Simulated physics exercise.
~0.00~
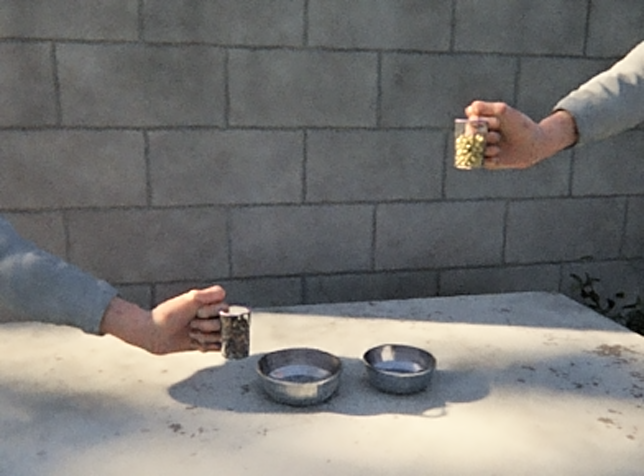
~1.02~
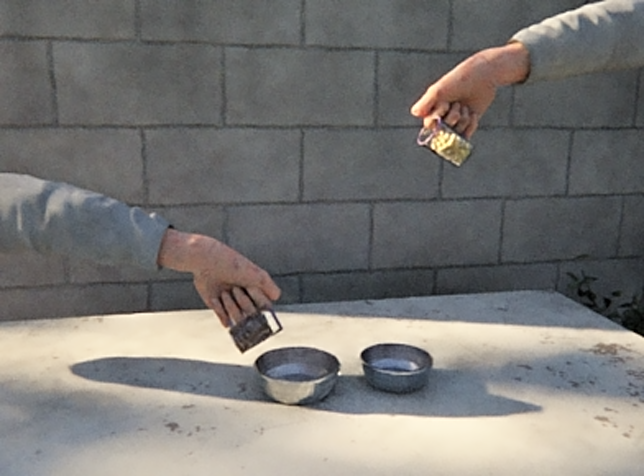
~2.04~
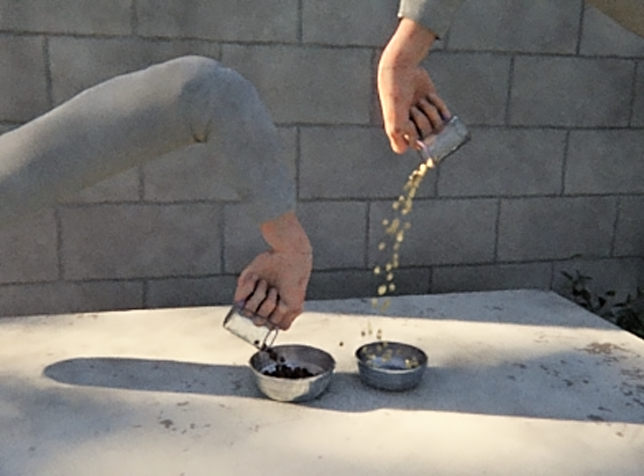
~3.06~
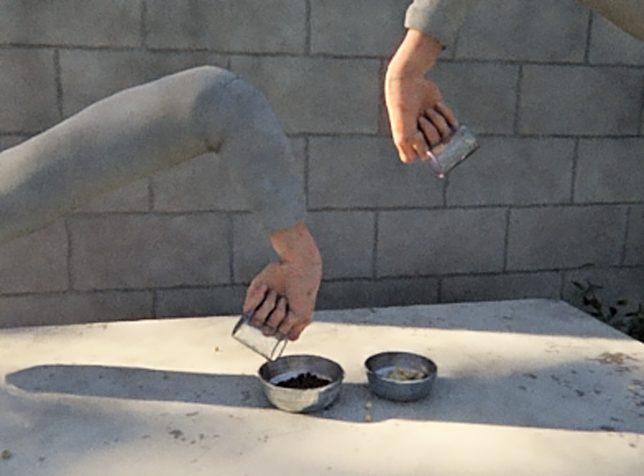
In this clip, two hands tip small clear cups over metal dishes on a pale table, the left pouring dark pieces from low down and the right pouring yellowish pieces from higher up; the dark pieces all land in their dish, while a few yellowish ones end up scattered outside theirs.
